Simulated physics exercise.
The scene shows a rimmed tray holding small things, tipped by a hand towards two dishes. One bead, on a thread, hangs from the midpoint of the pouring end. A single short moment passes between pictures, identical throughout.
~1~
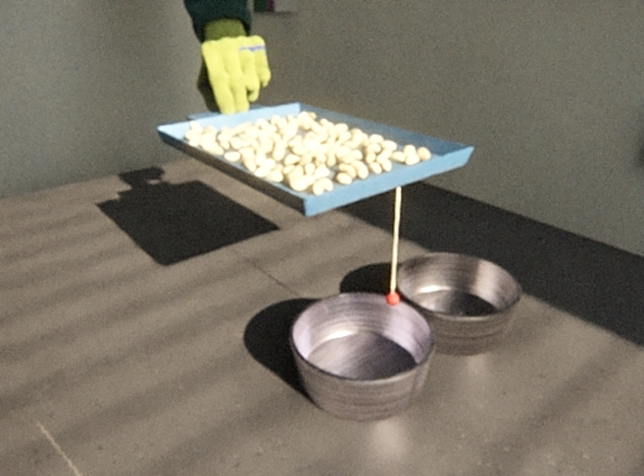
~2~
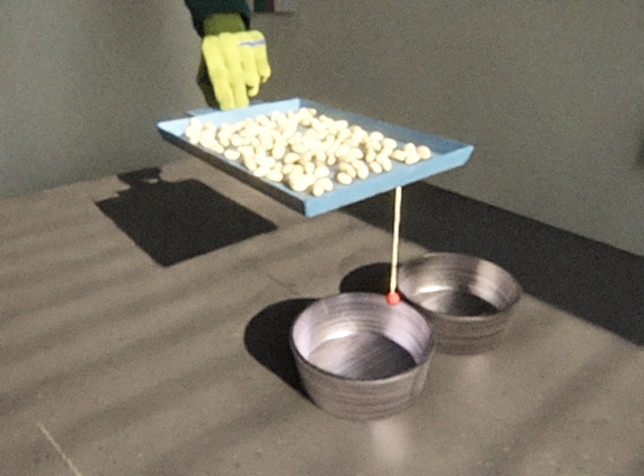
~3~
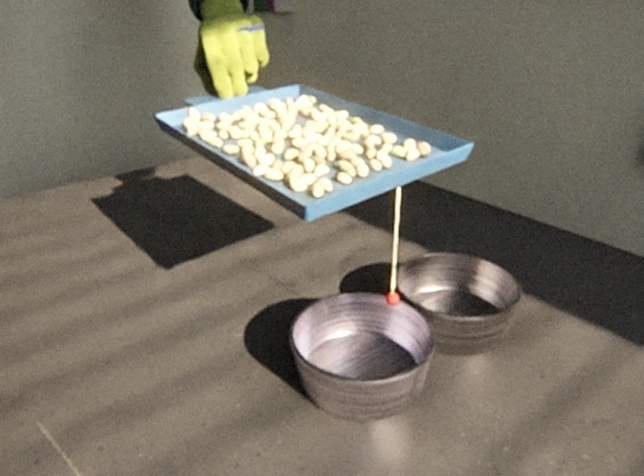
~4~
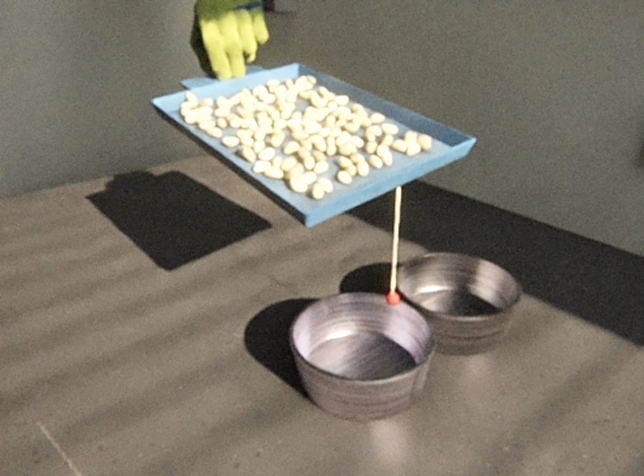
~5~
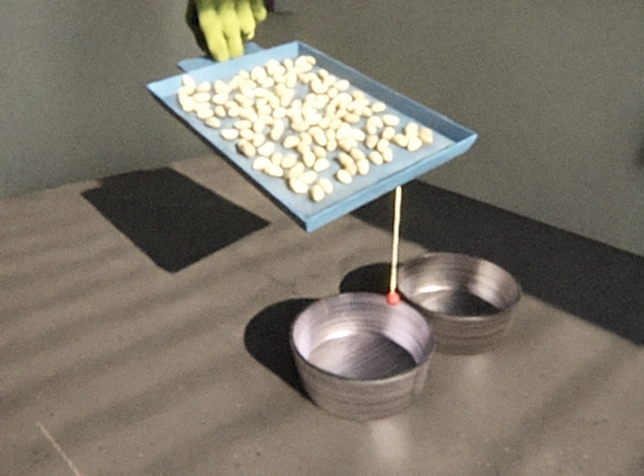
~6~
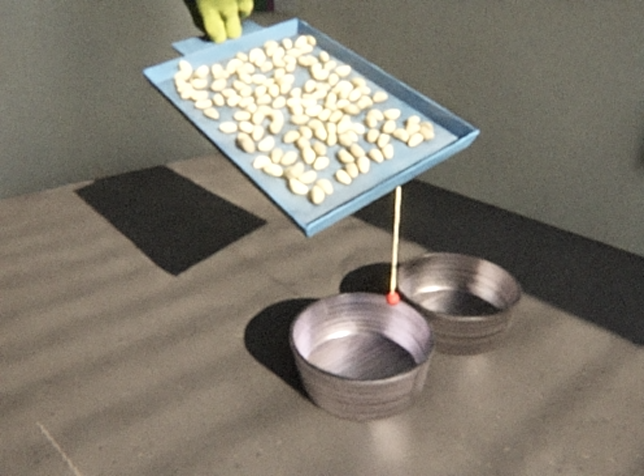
The video shows a yellow-gloved hand holding a blue rimmed tray of white beans above two metallic dishes, then raising its far end so the tray slants more steeply towards them, its pouring edge dipping at the left corner.
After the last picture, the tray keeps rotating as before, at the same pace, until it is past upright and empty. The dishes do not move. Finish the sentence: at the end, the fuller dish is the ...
At the end, the fuller dish is the left-hand one.
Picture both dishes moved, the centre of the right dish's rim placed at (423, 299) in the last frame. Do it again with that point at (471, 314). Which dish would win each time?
Try 1: The left-side dish; try 2: The left-side dish.
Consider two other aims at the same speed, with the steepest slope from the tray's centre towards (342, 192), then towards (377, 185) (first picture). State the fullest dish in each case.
The leftmost dish; the leftmost dish.
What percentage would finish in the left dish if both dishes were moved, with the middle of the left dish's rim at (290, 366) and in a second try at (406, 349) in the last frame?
Roughly 80 % and 30 %.
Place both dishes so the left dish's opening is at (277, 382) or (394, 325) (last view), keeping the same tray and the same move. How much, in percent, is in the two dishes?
The first gives 90 %, the second 30 %.
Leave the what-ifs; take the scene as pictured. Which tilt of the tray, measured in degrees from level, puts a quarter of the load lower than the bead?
It's turned some 95 degrees by then.
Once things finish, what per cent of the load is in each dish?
Left dish: 60 %, right dish: 0 %.
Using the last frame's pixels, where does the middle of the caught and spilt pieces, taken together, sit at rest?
Last view, centre at rest - approx. (343, 390).
Shortly afterwards, tray tipped steeply; the whole lot on the tray.
Next, tray tipped past a quarter turn; near a third on the tray; a little in the left dish; near a quarter outside both; near a quarter in the air.
Some moments later, tray tipped past a quarter turn; near two thirds in the left dish; only a few in the right dish; near a third outside both.
In the end, tray tipped past a quarter turn; near two thirds in the left dish; only a few in the right dish; near a third outside both.
